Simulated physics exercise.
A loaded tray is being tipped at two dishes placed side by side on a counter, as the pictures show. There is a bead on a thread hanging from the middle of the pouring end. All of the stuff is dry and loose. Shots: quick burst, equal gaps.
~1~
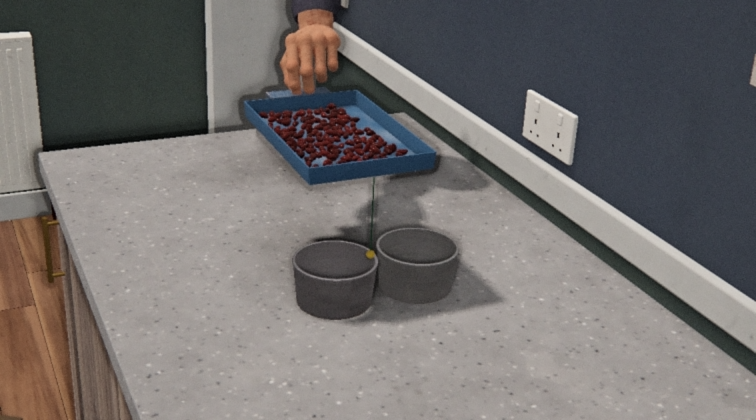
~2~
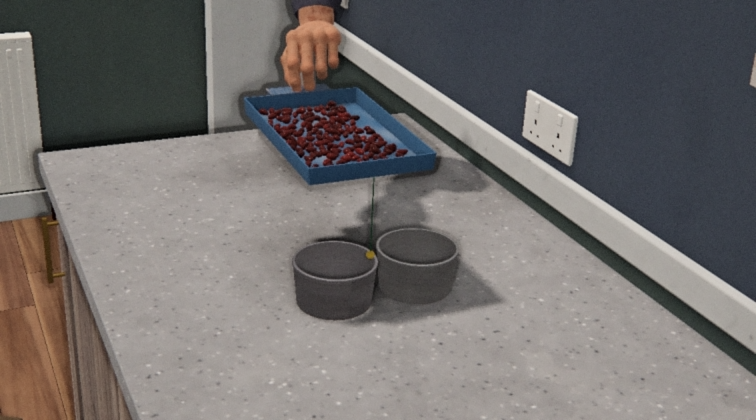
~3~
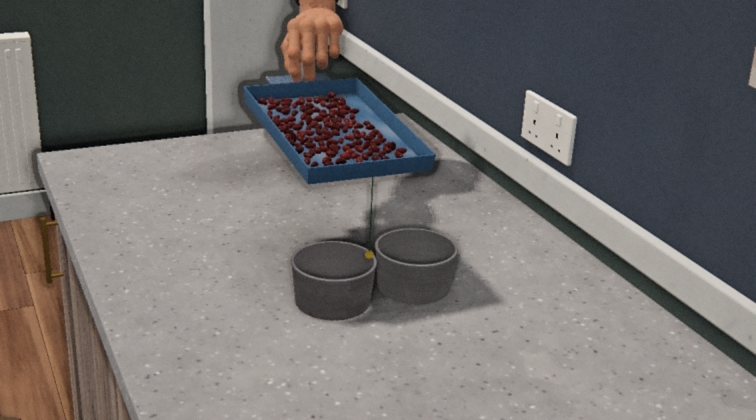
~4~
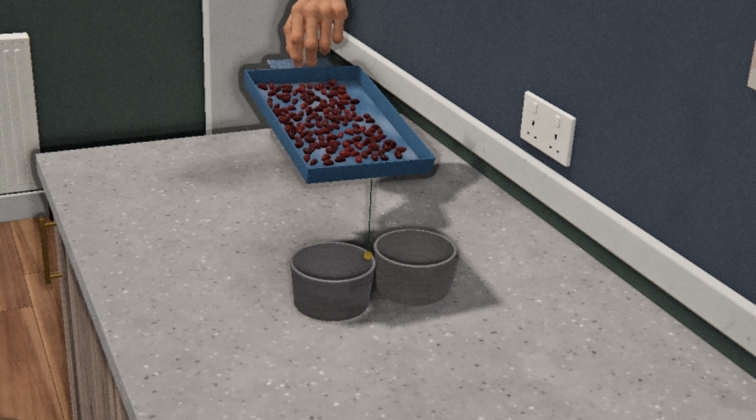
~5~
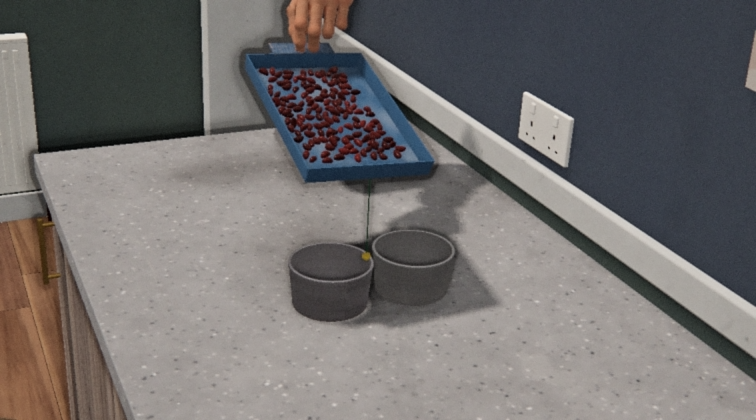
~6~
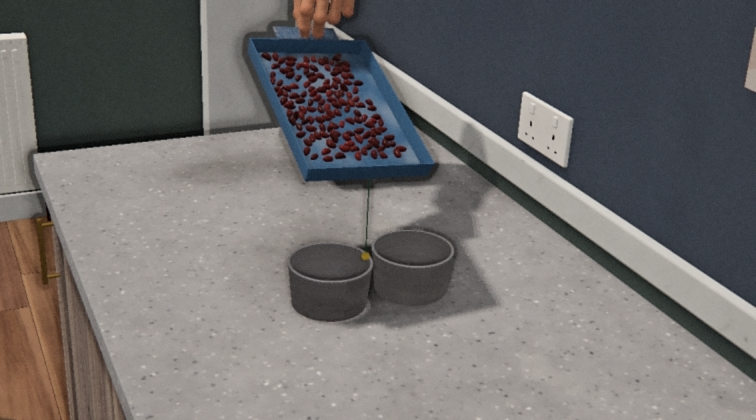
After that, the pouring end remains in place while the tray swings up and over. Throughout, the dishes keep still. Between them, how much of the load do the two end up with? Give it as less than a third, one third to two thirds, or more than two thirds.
By the end the two dishes capture a poor share, below a third.
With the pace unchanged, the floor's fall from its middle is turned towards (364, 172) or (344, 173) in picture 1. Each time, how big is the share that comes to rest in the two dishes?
Respectively 0 and 0 in a hundred.
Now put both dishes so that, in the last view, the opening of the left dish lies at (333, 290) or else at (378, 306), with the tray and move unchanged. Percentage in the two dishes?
80 %, 50 %.
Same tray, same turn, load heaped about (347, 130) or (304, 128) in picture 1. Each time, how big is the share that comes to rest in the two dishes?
Respectively 10 and 10 in a hundred.
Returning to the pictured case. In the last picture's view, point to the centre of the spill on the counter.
Those pieces end up centred close to (429, 339).
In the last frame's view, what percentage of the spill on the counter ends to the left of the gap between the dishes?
It comes out at roughly 10 percent.
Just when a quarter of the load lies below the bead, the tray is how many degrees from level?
Somewhere near 110 degrees, I'd say.
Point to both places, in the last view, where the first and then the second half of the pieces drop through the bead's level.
It passes near (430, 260) first and then near (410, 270).
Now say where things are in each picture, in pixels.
Corners of the pouring end near (310, 167) and (434, 151), level; middle of the load near (326, 137), kidney beans; left dish near (351, 295); right dish near (435, 280); bead on its thread near (370, 254), in the first frame.
Corners of the pouring end near (310, 168) and (434, 152), level; middle of the load near (326, 136), in the second frame.
Corners of the pouring end near (310, 167) and (434, 154), tipped barely, lowest at the right corner; middle of the load near (325, 130), in the third frame.
Corners of the pouring end near (310, 167) and (433, 157), tipped a little, lowest at the right corner; middle of the load near (325, 122), in the fourth frame.
Corners of the pouring end near (309, 168) and (432, 160), tipped clearly, lowest at the right corner; middle of the load near (326, 115), in the fifth frame.
Corners of the pouring end near (310, 167) and (432, 162), tipped clearly, lowest at the right corner; middle of the load near (327, 107); left dish near (346, 297); right dish near (430, 282), in the sixth frame.
Shortly afterwards, tray tipped steeply; the whole lot on the tray.
Next, tray tipped past a quarter turn; the bulk on the tray; only a few in the right dish; a little outside both; a little in the air.
Some moments later, tray tipped past a quarter turn; only a few in the left dish; a little in the right dish; all but a few outside both; only a few in the air.
In the end, tray tipped past a quarter turn; only a few in the left dish; a little in the right dish; all but a few outside both.
